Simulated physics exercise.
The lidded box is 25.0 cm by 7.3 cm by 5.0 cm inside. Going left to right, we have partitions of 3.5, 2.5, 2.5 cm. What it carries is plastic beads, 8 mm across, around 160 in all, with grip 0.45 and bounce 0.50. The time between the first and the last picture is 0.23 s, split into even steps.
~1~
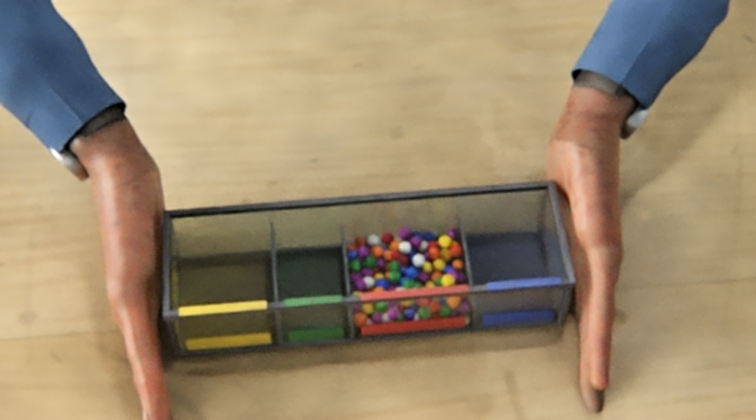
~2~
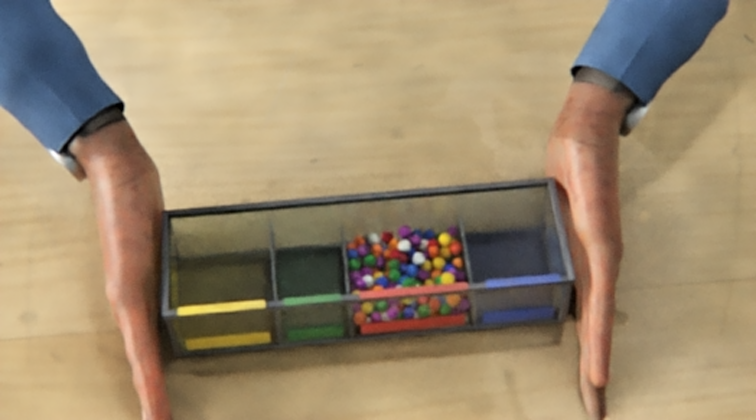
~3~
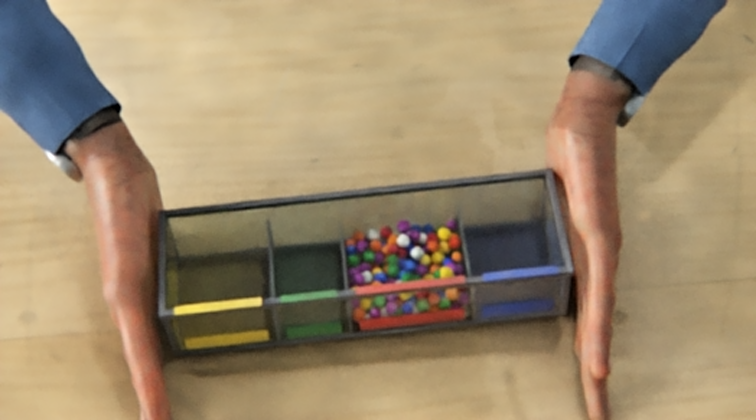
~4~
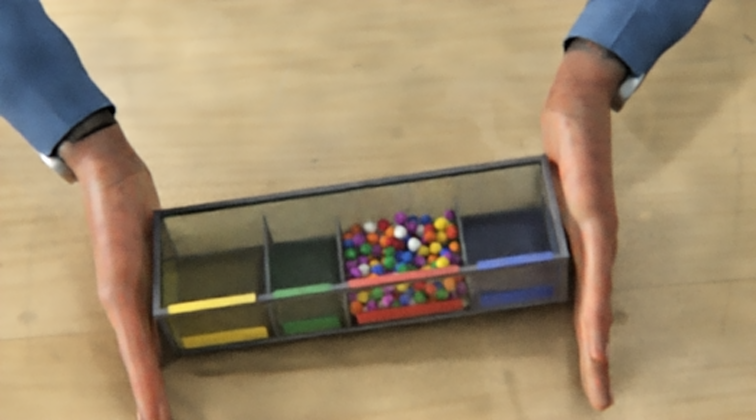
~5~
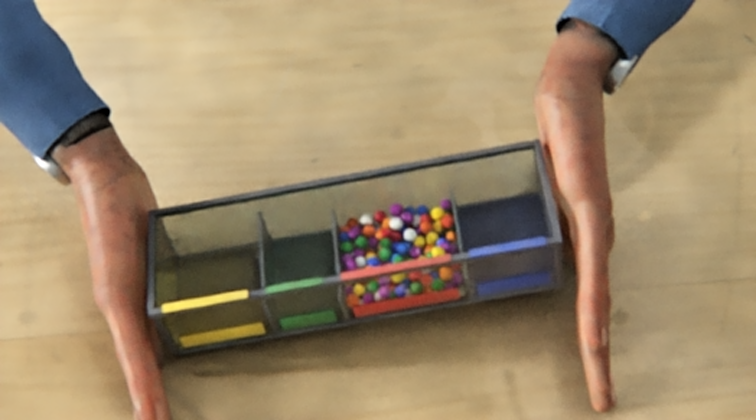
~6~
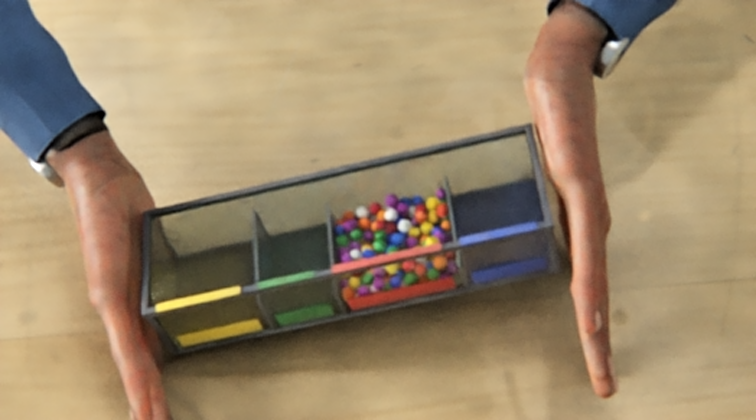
The footage shows two hands holding a clear box with four colour-marked compartments, multicoloured beads filling the red one, as its right end slowly rises into a modest tilt while the beads stay in their compartment.
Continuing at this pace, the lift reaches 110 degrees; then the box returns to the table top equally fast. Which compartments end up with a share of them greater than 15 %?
Red compartment: Stays behind the line, blue compartment: Stays behind the line, green compartment: Crosses the line, yellow compartment: Crosses the line.
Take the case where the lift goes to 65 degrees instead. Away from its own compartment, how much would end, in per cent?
Estimate: Around 25 %.
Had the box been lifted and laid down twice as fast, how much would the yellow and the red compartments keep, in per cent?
I'd expect yellow at 55 percent and red at 0 percent.
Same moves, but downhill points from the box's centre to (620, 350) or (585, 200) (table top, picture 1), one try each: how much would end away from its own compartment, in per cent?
Roughly 85 % for the first direction, roughly 90 % for the second.
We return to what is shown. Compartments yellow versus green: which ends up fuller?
Yellow compartment.
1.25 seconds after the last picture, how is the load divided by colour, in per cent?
Red 20, blue 0, green 40, yellow 40.
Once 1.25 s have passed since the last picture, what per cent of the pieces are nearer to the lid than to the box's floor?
80 per cent, give or take.
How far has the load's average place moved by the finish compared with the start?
Around 10.5 centimetres.
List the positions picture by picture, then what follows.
The first frame shows box tilt 0 degrees, front corners at (170, 313) and (568, 280); red 100 %.
The second frame shows box tilt 1 degrees, front corners at (169, 312) and (568, 277).
The third frame shows box tilt 3 degrees, front corners at (166, 312) and (566, 269).
The fourth frame shows box tilt 6 degrees, front corners at (161, 311) and (561, 254), lowest corner left back.
The fifth frame shows box tilt 10 degrees, front corners at (155, 311) and (555, 239), lowest corner left back.
The sixth frame shows box tilt 14 degrees, front corners at (149, 310) and (546, 224), lowest corner left back; red 100 %.
Then, 1.25 s after the last picture, tilt 110 degrees; red 20 %, green 40 %, yellow 40 %.
Then, 2.08 s after the last picture, tilt 50 degrees; red 5 %, green 30 %, yellow 65 %.
Then, 2.92 s after the last picture, tilt 0 degrees; green 35 %, yellow 65 %.
In the end, red 0 %, blue 0 %, green 35 %, yellow 65 %.
